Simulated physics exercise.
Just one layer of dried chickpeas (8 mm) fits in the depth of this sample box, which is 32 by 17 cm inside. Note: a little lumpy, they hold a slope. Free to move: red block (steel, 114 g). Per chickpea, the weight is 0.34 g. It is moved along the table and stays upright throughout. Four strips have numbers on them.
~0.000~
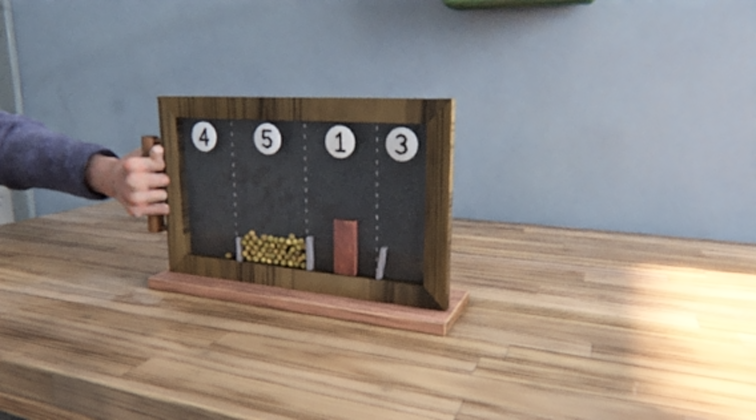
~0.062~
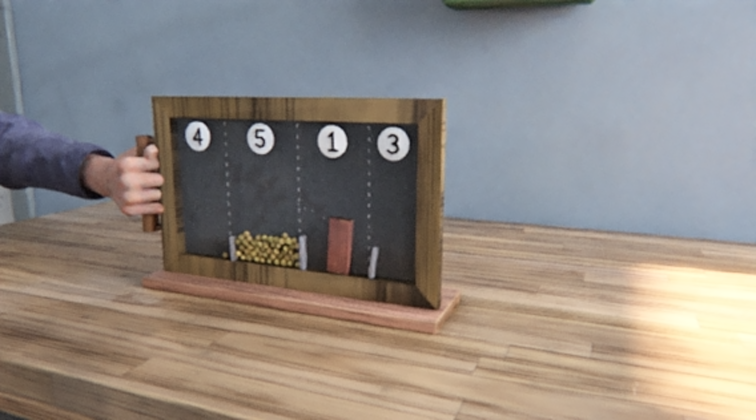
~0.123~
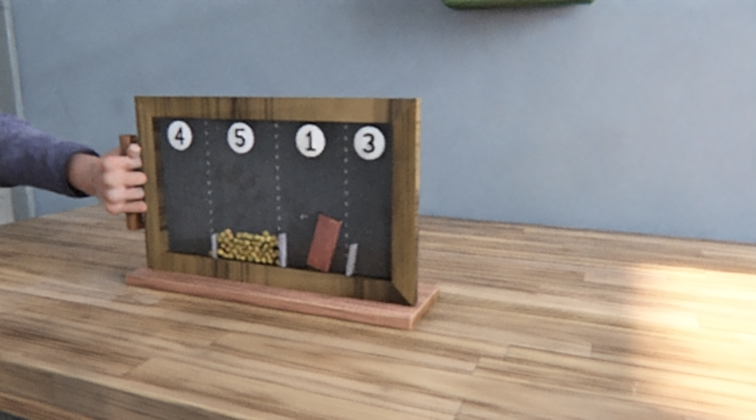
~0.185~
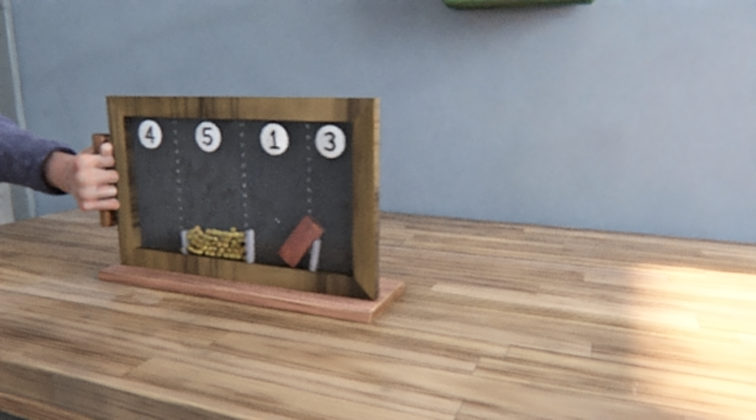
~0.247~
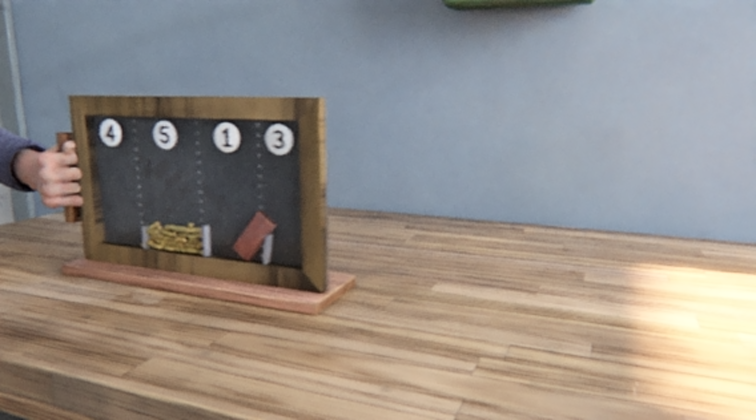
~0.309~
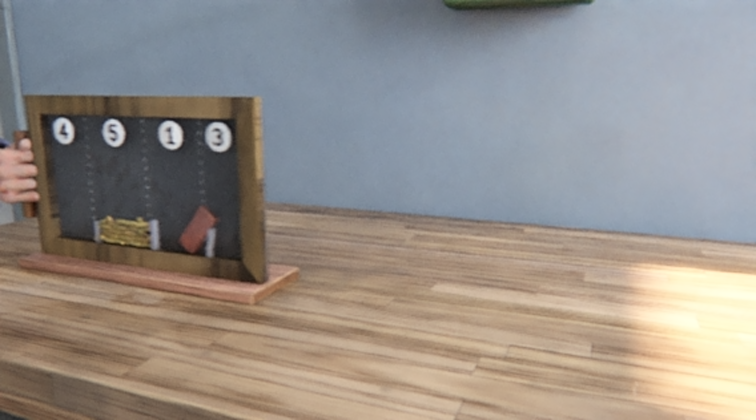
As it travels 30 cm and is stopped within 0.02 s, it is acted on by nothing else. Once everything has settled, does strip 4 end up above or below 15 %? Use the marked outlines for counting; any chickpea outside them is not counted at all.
Above.
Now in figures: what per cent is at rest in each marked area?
Strip 1: 0; strip 3: 0; strip 4: 20; strip 5: 80.
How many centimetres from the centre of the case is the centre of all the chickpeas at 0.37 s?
Offset approx. 4 cm left, 7 cm below.
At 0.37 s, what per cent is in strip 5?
Around 100 percent of the load.
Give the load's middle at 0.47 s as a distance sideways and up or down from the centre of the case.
Left: About 5 cm; below: About 6 cm.
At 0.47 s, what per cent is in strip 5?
85 %.
By 0.37 s, it is 30 cm to the left; the chickpeas' middle is 4 cm left of and 7 cm below the centre; no. 5, 100 %.
By 0.47 s, it is 30 cm to the left; the chickpeas' middle is 5 cm left of and 6 cm below the centre; no. 4, 15 %, no. 5, 85 %.
By 0.62 s, it is 30 cm to the left; the chickpeas' middle is 5 cm left of and 7 cm below the centre; no. 4, 20 %, no. 5, 80 %.
At rest by 1.2 s, it is 30 cm to the left; no. 1, 0 %, no. 3, 0 %, no. 4, 20 %, no. 5, 80 %.
